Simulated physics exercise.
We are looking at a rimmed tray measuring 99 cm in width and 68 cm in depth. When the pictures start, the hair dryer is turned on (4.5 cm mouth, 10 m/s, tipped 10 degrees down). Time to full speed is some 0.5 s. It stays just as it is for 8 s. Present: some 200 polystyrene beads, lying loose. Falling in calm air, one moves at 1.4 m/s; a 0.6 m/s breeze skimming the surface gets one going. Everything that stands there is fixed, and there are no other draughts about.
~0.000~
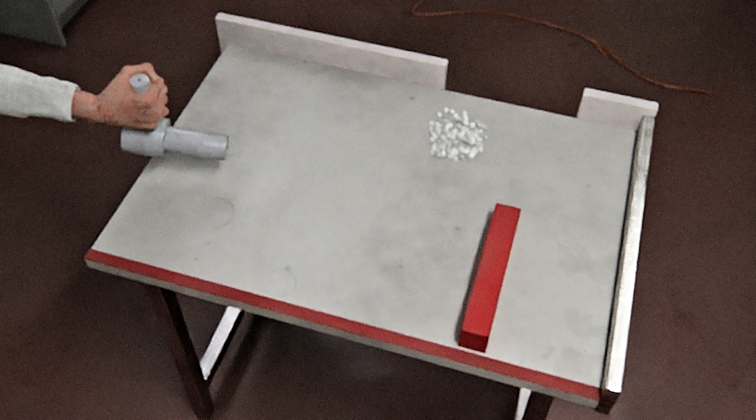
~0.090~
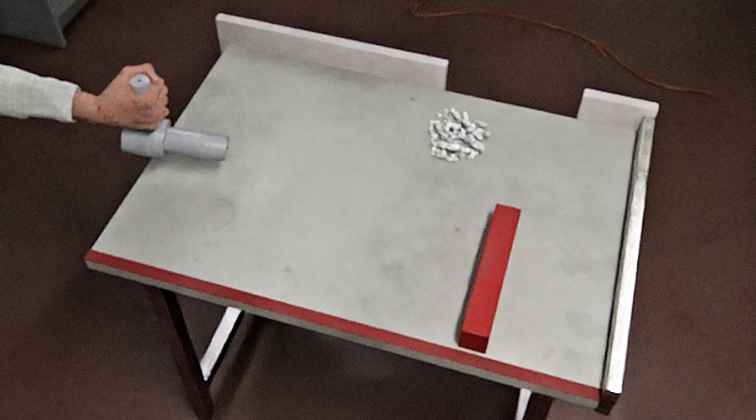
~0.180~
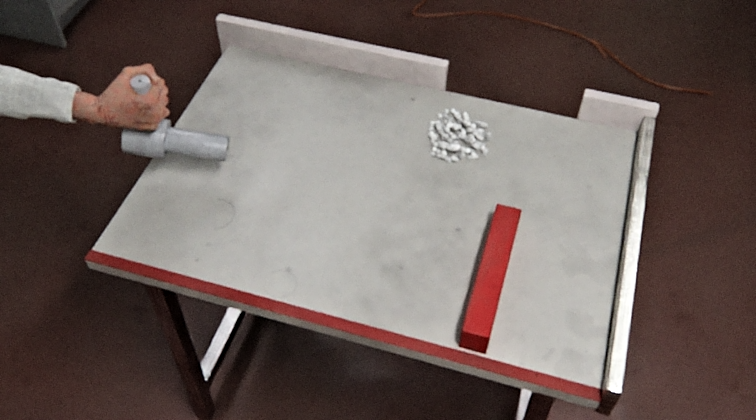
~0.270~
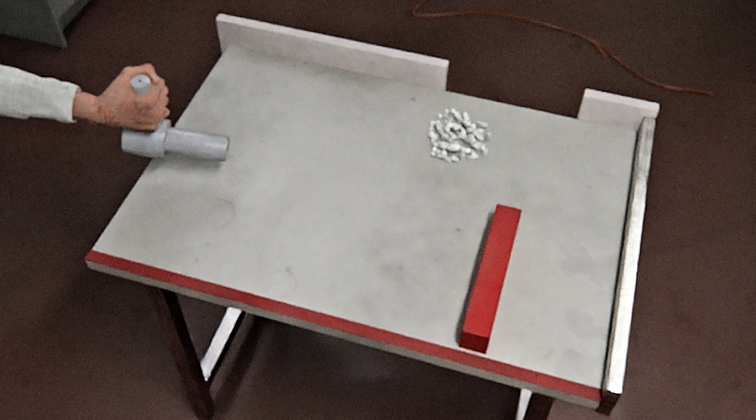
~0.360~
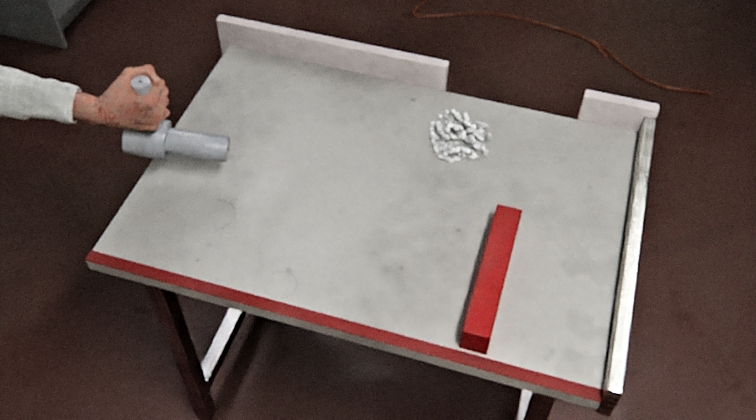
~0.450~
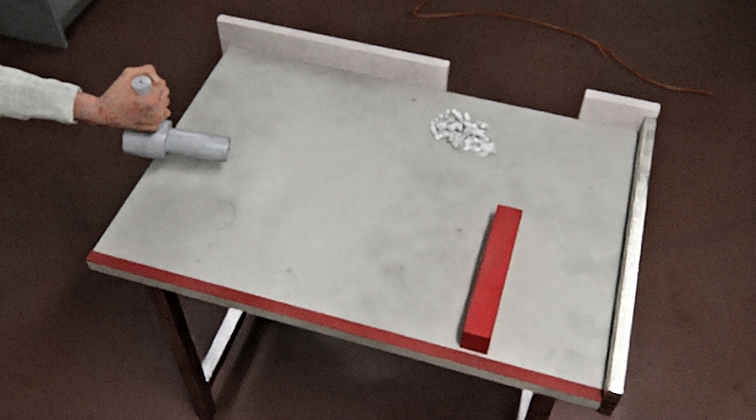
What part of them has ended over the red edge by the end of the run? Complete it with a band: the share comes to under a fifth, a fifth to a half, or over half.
The share comes to under a fifth.
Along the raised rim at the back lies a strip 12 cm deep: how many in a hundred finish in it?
40 per cent.
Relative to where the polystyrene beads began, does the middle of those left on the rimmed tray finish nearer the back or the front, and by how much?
It drifted backwards, around 15 cm in all.
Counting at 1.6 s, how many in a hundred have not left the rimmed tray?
The share then is about 40 %.
After 1.6 s, 0 % are over the red edge; the middle of those still in play is near (624, 116); 57 % have settled or left.
After 2.6 s, 0 % are over the red edge; the middle of those still in play is near (622, 118); 57 % have settled or left.
After 4.4 s, 0 % are over the red edge; the middle of those still in play is near (621, 118); 57 % have settled or left.
After 8.0 s, at the end, 0 % are over the red edge; the middle of those still in play is near (620, 114).
